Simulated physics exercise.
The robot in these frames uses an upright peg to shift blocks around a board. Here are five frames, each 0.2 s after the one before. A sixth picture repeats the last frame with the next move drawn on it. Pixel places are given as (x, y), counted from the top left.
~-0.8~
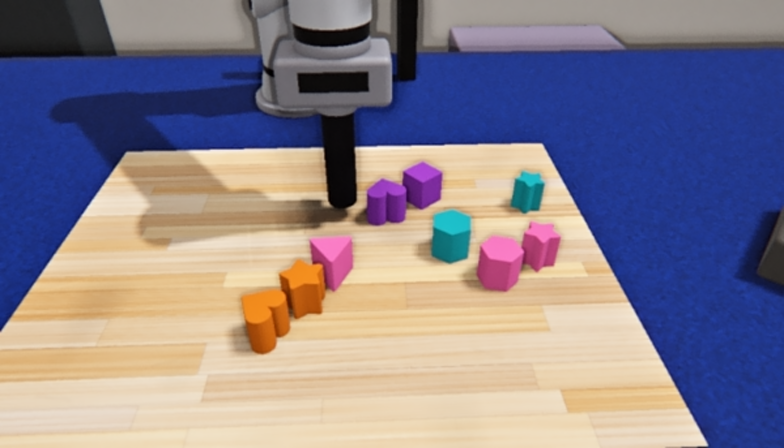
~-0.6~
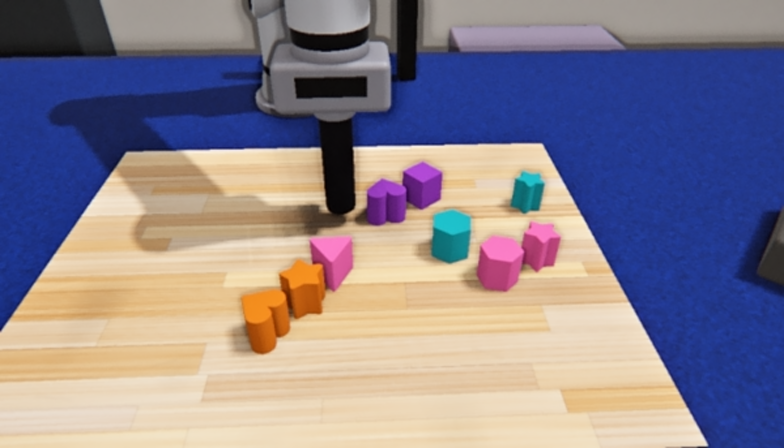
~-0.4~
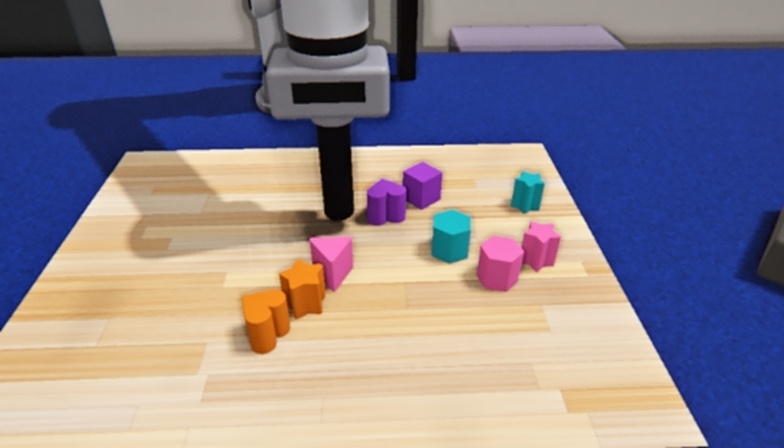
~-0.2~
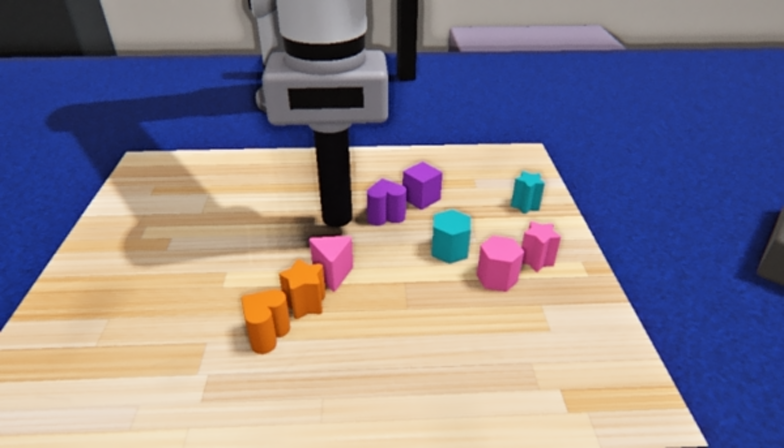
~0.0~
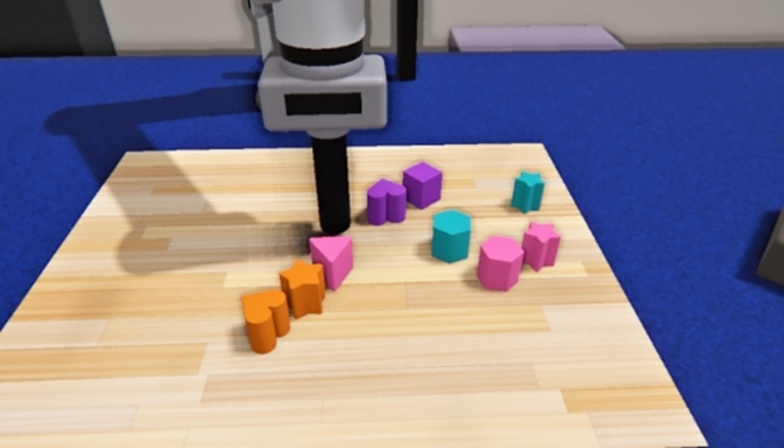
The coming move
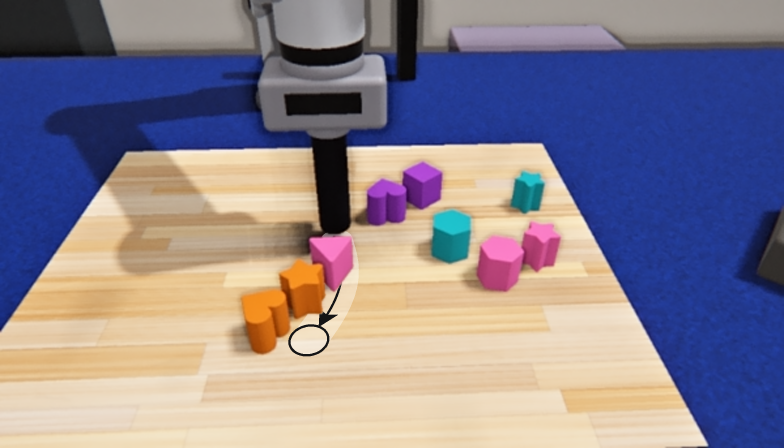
Robot arm with a black peg inching forward toward a pink triangular block on a wooden board, the colourful blocks staying still.
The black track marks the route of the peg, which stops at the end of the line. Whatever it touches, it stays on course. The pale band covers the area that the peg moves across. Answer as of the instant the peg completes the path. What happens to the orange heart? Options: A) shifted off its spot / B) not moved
Option A.
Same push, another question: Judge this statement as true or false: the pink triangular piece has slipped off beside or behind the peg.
False - the claim does not hold.
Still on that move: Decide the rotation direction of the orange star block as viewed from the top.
Turns clockwise.
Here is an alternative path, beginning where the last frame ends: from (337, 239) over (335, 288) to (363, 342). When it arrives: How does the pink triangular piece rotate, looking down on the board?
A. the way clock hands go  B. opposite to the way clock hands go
A - the way clock hands go.
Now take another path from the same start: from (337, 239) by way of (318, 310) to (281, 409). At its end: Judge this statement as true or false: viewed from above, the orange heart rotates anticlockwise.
True - the claim holds.
The line goes from (337, 239) over (342, 269) and (334, 303) to (309, 340).
On the path given first. One third of the way, peg at (341, 256); orange star block at (298, 276); pink triangular piece at (330, 260).
Two thirds of the way, peg at (332, 289); orange heart at (255, 306); orange star block at (291, 285), turned 70° clockwise; pink triangular piece at (325, 297), turned 20° clockwise.
At the end, peg at (307, 326); orange heart at (225, 309), turned 40° anticlockwise; orange star block at (263, 304), turned 130° clockwise; pink triangular piece at (312, 336), turned 25° anticlockwise; purple heart unmoved.
